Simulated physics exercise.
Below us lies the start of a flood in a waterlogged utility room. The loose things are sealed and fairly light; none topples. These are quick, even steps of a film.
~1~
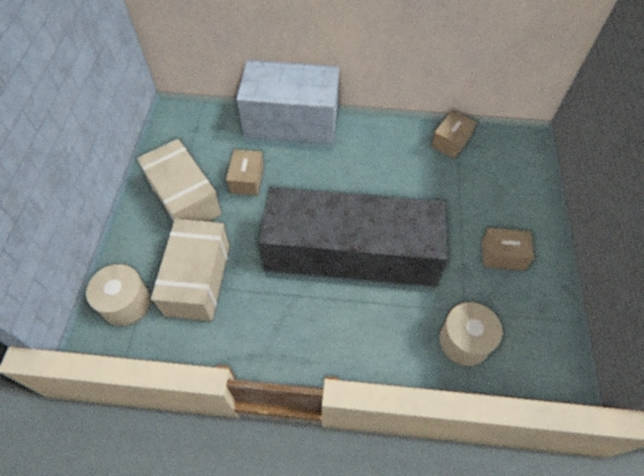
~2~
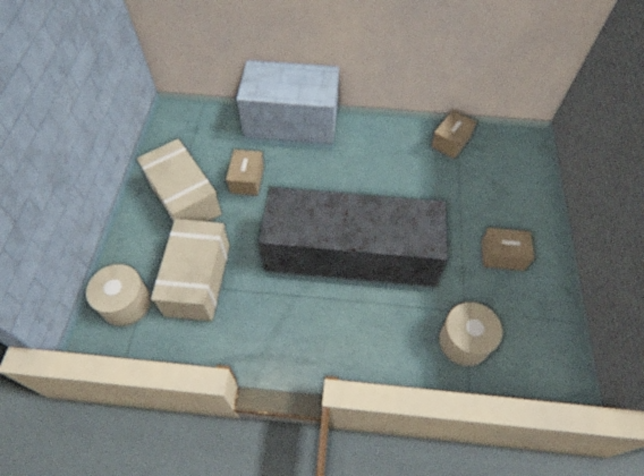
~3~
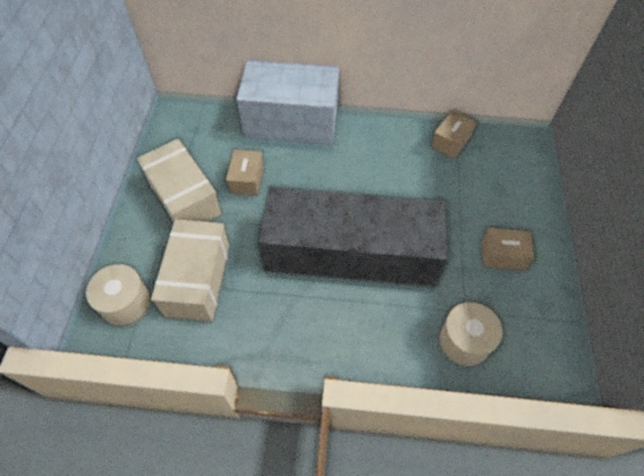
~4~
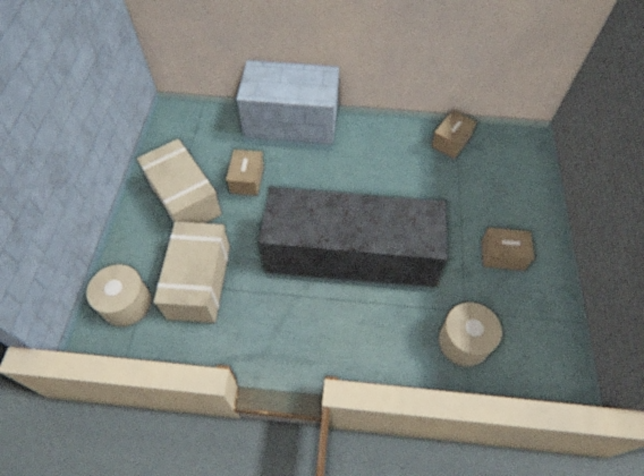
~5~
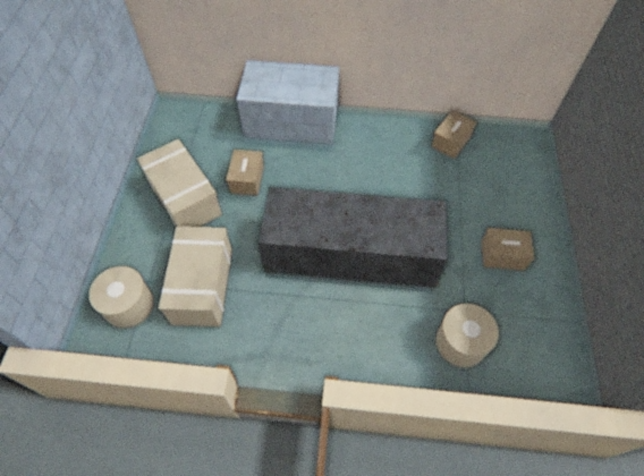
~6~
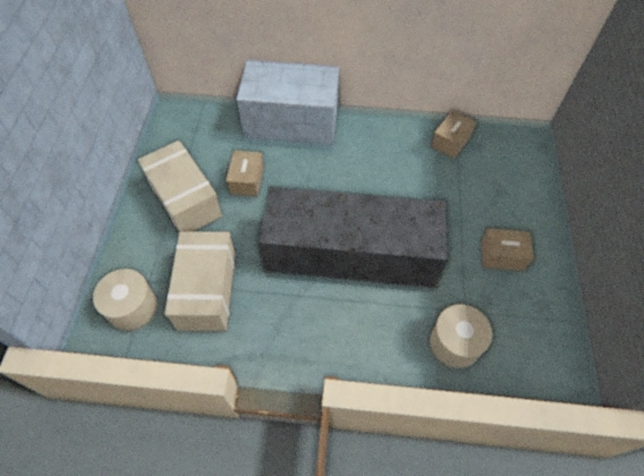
Door swinging open in a flooded room's front wall, then a pale trunk and two round tubs drifting slightly inward.
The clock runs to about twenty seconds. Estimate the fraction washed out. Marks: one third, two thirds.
It is under a third.
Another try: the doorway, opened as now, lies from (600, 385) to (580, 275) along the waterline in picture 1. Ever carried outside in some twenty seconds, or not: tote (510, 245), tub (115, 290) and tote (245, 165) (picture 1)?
In turn: Washed out, still in, no.
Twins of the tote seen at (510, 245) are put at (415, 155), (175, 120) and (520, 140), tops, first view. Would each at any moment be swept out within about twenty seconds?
In turn: Kept in, still in, left behind.
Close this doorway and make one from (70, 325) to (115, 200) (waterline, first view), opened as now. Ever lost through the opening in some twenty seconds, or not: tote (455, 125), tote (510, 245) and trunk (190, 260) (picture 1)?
As listed: Left behind, kept in, carried outside.
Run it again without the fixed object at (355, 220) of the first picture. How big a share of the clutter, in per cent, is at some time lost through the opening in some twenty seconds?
Roughly 0 per cent.
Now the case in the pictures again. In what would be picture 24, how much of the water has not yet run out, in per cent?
Roughly 80 per cent.
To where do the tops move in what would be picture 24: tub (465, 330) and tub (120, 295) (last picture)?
At about (374, 358) and (162, 334).
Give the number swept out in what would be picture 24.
That makes 0.
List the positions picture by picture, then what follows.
In the first frame, a trunk at (189, 260) floats; a tub at (475, 328), afloat; 0 of 7 have shifted.
In the second frame, a trunk at (189, 260) floats; a tub at (475, 328), afloat; 0 of 7 have shifted.
In the third frame, a trunk at (189, 260) floats; a tub at (475, 328) floats; 0 of 7 have shifted.
In the fourth frame, a trunk at (190, 262), afloat; a tub at (474, 328), afloat; 0 of 7 have shifted.
In the fifth frame, a trunk at (194, 266) floats, close to its start; a tub at (471, 329), afloat; 1 of 7 have shifted.
In the sixth frame, a trunk at (199, 271) floats, close to its start; a tub at (465, 330), afloat, close to its start; 3 of 7 have shifted.
A moment on, 0 of 7 are out; 7 afloat.
Next, 0 of 7 are out; 7 afloat.
Later, 0 of 7 are out; 7 afloat.
In the end, 0 of 7 are out; 7 afloat.
